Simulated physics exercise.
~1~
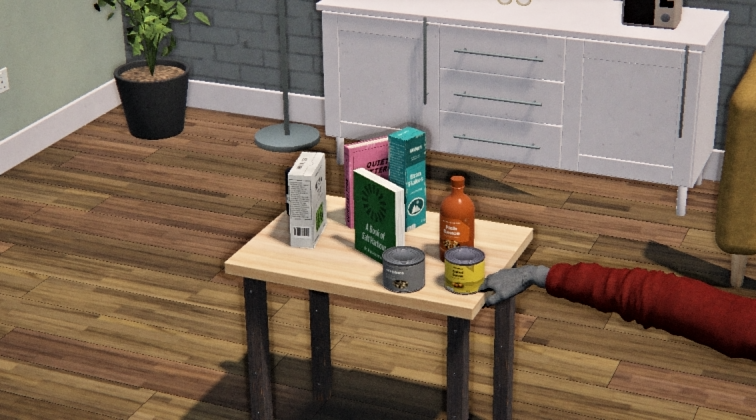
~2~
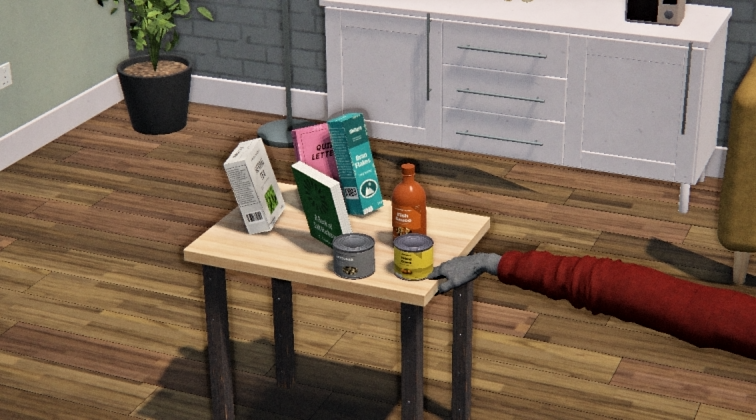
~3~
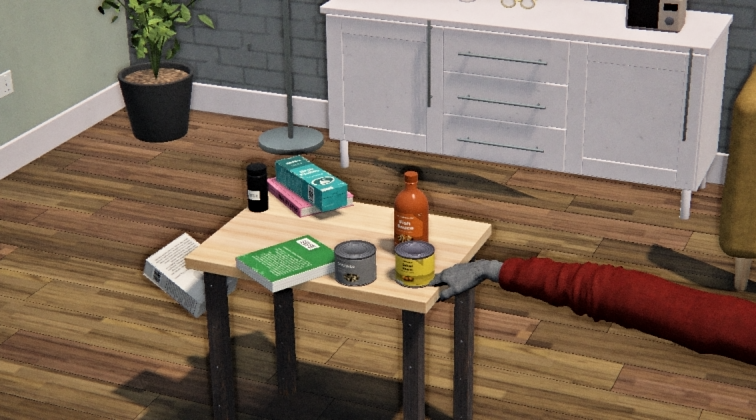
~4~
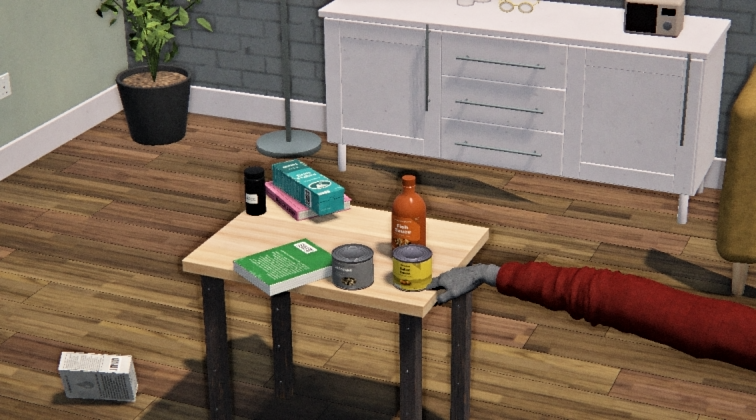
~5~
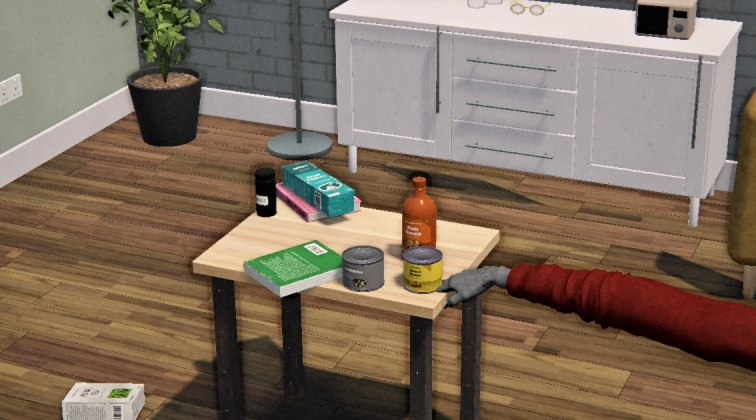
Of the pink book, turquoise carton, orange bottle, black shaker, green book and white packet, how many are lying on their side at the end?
Four of them are lying on their side at the end, namely the pink book, the turquoise carton, the green book and the white packet.
The clip shows a gloved hand in a red sleeve at a light work table as it jerks left, toppling a green book, a pink book, a turquoise carton and a white packet; the packet drops to the floor while the others end lying on the tabletop.
